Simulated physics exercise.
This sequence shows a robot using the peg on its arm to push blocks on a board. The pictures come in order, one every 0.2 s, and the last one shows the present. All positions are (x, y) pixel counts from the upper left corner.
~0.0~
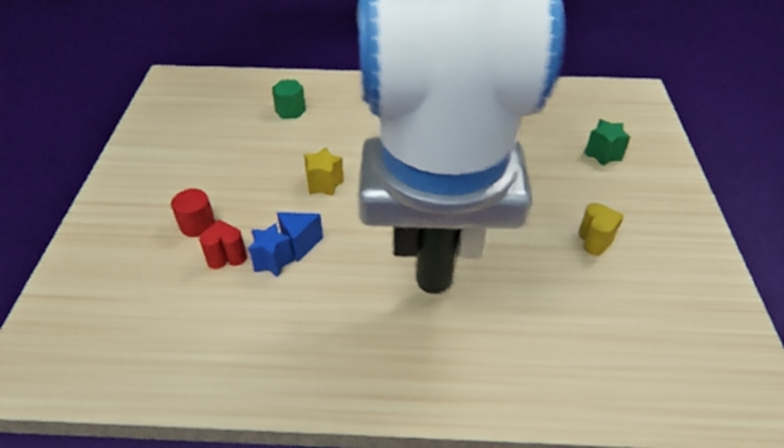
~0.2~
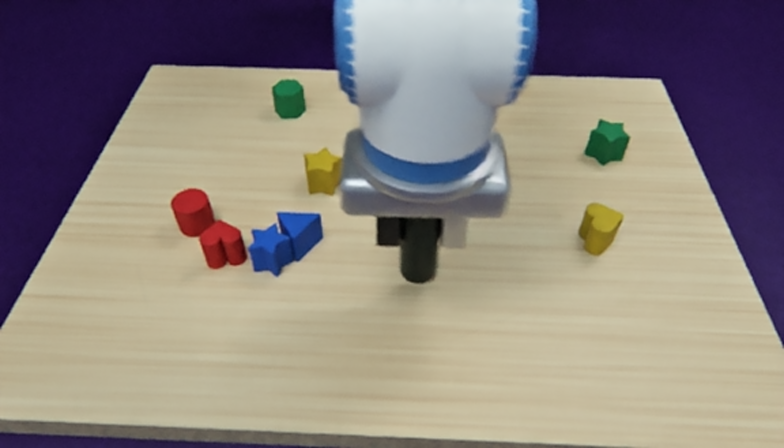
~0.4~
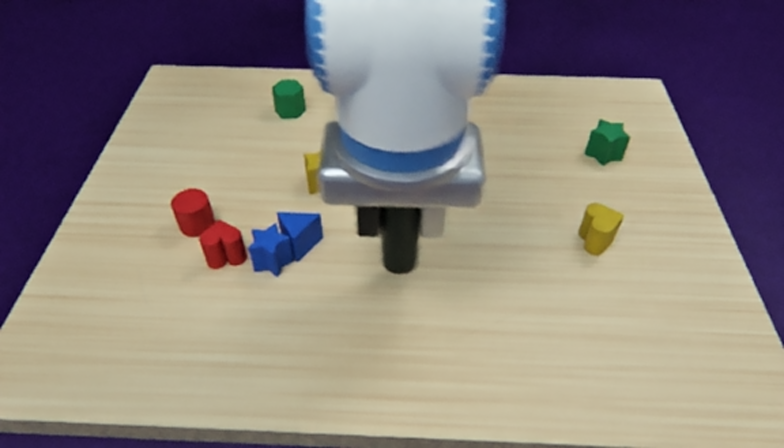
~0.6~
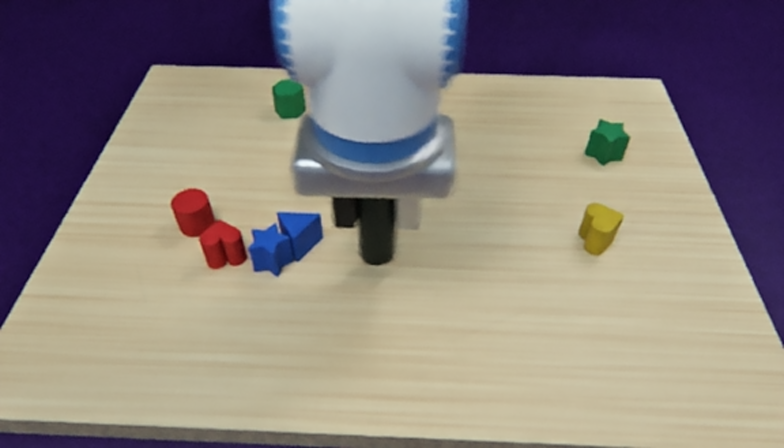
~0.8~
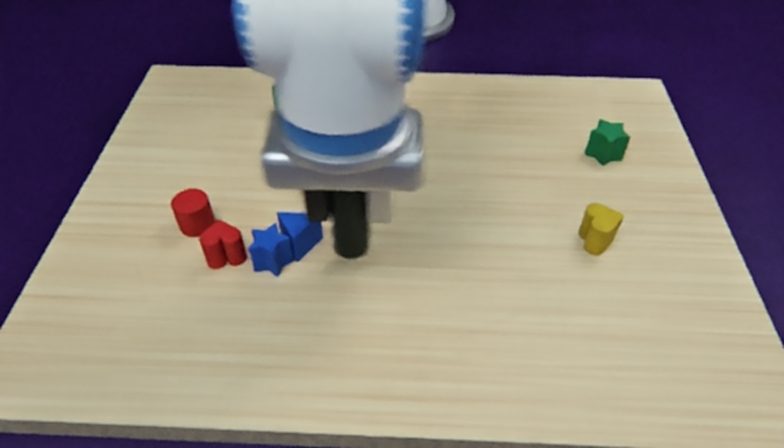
The video shows a white and blue robot arm with a black peg moving steadily left across a wooden board toward a blue triangular block, while the scattered red, blue, green and yellow blocks stay where they are.
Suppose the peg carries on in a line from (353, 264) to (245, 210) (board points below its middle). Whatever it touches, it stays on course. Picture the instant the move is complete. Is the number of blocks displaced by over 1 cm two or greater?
That would be a no.
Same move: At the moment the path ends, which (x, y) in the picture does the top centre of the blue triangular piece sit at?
The centre of its top will be at (213, 200).
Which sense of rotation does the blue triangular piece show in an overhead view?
Answer: Anticlockwise.
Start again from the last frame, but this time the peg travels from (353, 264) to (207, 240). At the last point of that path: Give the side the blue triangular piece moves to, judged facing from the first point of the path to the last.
It's pushed right.
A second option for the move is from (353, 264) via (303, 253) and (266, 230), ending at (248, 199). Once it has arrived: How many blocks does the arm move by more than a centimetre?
Moved: 3 or more.
The first path, step by step. One third of the way, peg at (311, 228); blue triangular piece at (281, 215), turned 20° anticlockwise.
Two thirds of the way, peg at (274, 210); blue star at (264, 238), turned 20° anticlockwise; blue triangular piece at (242, 202), turned 45° anticlockwise.
At the end, peg at (241, 194); red round block at (183, 200); red heart block not moved; blue star at (264, 238), turned 20° anticlockwise; blue triangular piece at (213, 200), turned 85° anticlockwise.
